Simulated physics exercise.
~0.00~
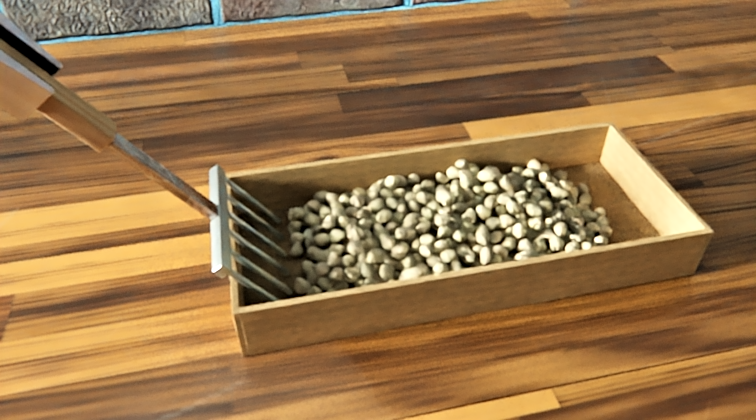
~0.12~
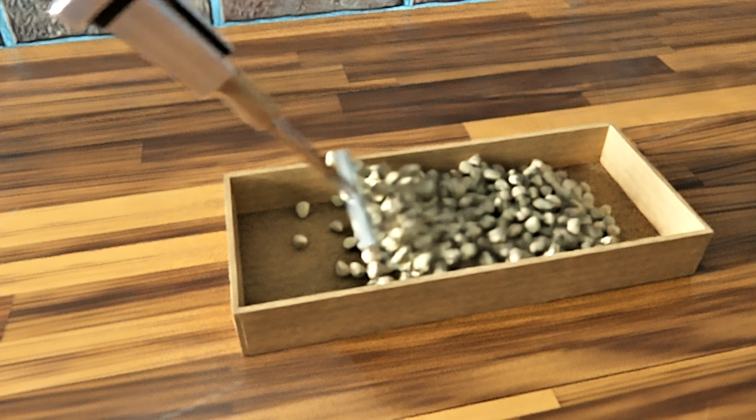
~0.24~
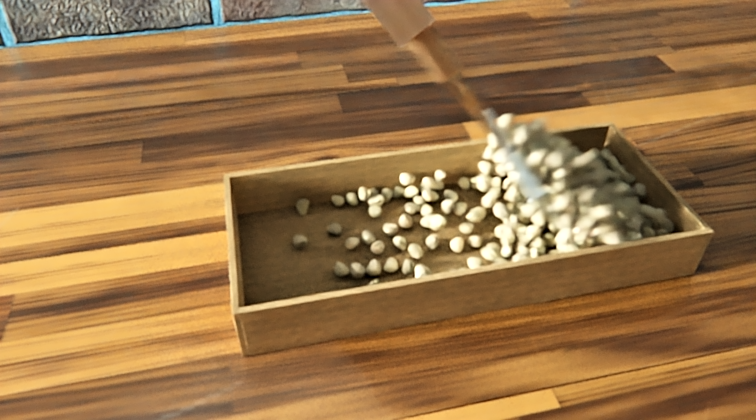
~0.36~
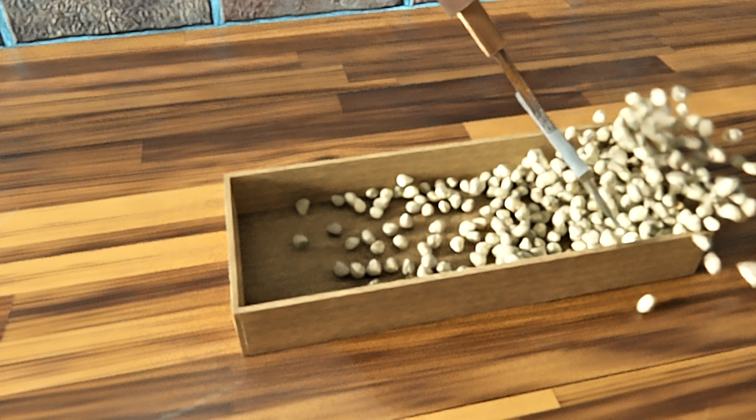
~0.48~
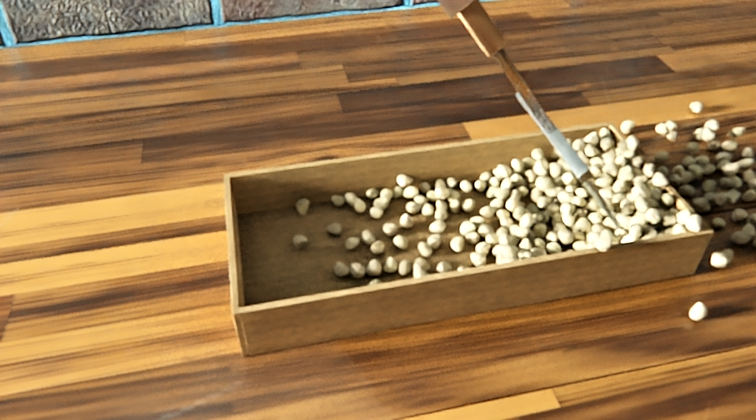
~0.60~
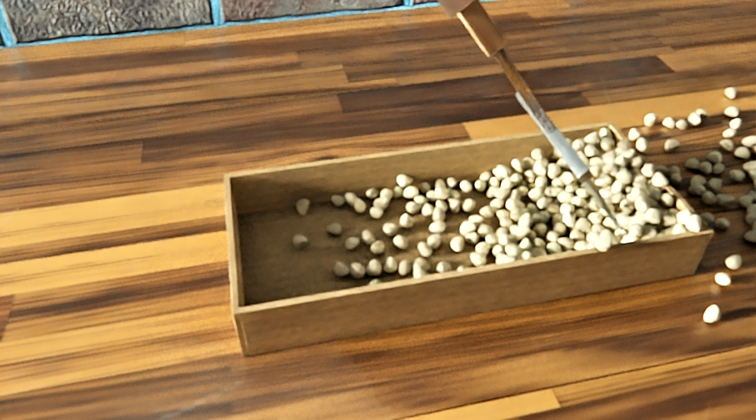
A long, shallow wooden tray holding a heap of pale beans sits on a striped wood-plank surface, seen from above at an angle, with grey blocks edged in blue along the top left. A metal rake on a mechanical arm stands at the tray's left end. It sweeps quickly right, pushing the beans into a steep pile and leaving a few scattered behind. At the right end it stops, and a burst of beans flies over the edge. The rake stays still as the pile slumps back, most beans remaining inside while others lie strewn across the planks at right.
